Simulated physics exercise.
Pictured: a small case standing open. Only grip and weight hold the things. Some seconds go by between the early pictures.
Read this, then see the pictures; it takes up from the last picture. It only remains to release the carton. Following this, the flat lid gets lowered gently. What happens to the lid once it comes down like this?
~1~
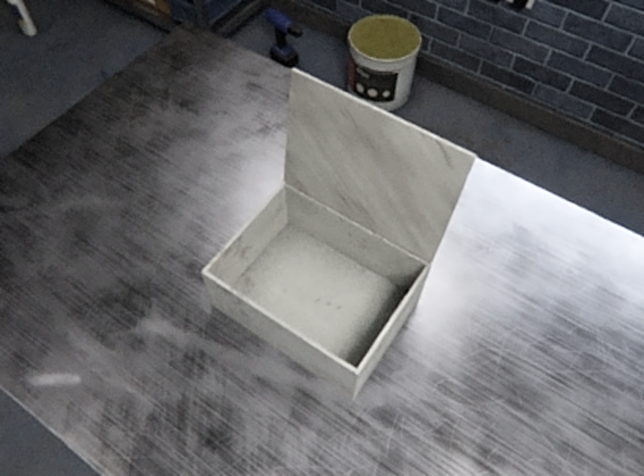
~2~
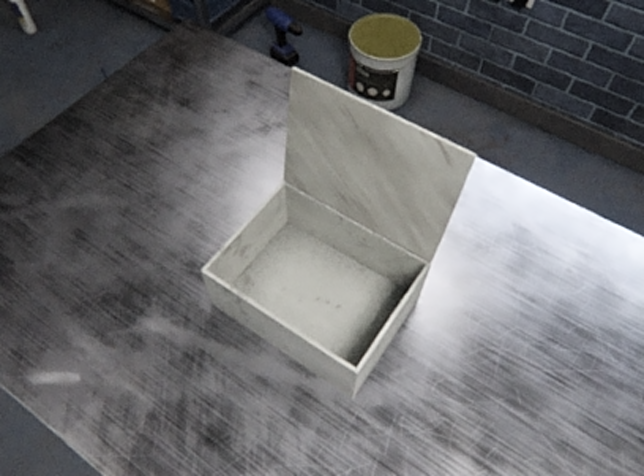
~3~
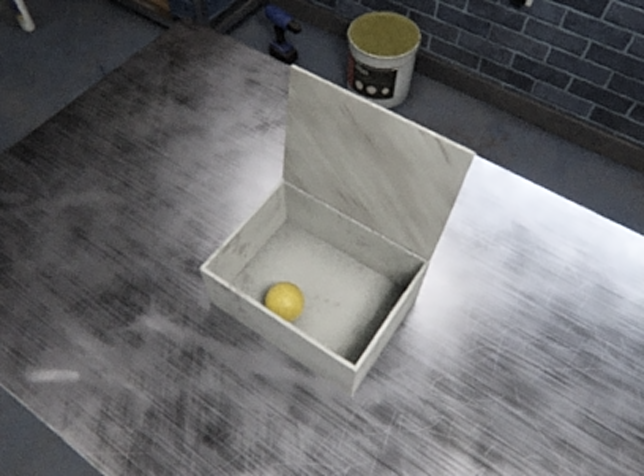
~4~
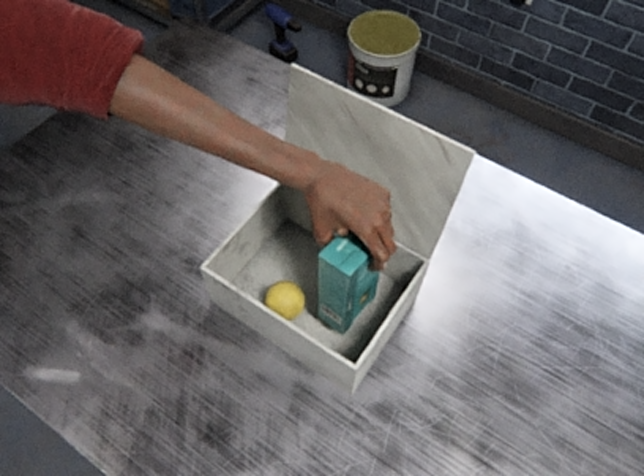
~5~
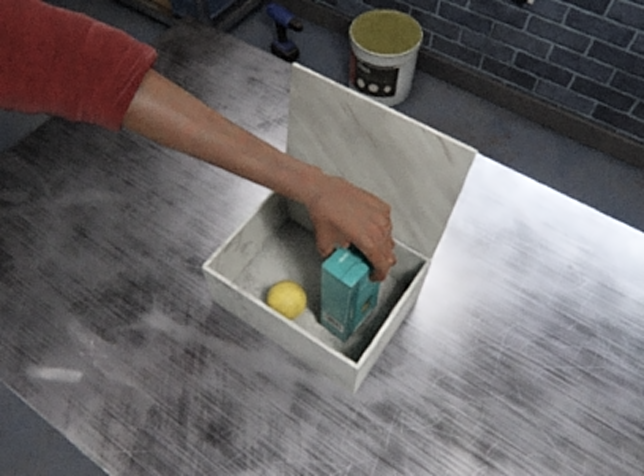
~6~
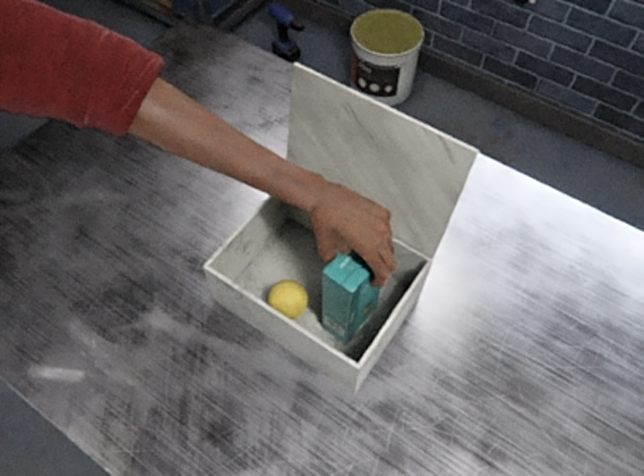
Most likely the lid stays clear of the rim.
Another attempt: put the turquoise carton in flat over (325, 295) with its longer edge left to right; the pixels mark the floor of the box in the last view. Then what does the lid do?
Result: Lid drops fully.
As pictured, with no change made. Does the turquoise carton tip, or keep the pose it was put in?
The turquoise carton stays as it was set.
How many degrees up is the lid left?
Lid angle from rim - close to 50°.
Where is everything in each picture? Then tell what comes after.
The last thing is not in view yet, in the first frame.
The last thing is not in view yet, in the second frame.
The last thing is not in view yet; yellow lemon (285, 302), in the third frame.
Still above its spot; turquoise carton (350, 279); yellow lemon (285, 301), in the fourth frame.
Still above its spot; turquoise carton (352, 288); yellow lemon (287, 300), in the fifth frame.
Put in, still held; turquoise carton (352, 293); yellow lemon (288, 300), in the sixth frame.
Then, 1.10 s past the last view, lid starting down.
Then, 1.40 s past the last view, lid 72° above the rim.
Then, 1.60 s past the last view, lid 58° above the rim.
Finally, lid 50° above the rim; both still in place. Final places as the last picture's camera would see them, turquoise carton near (352, 293).
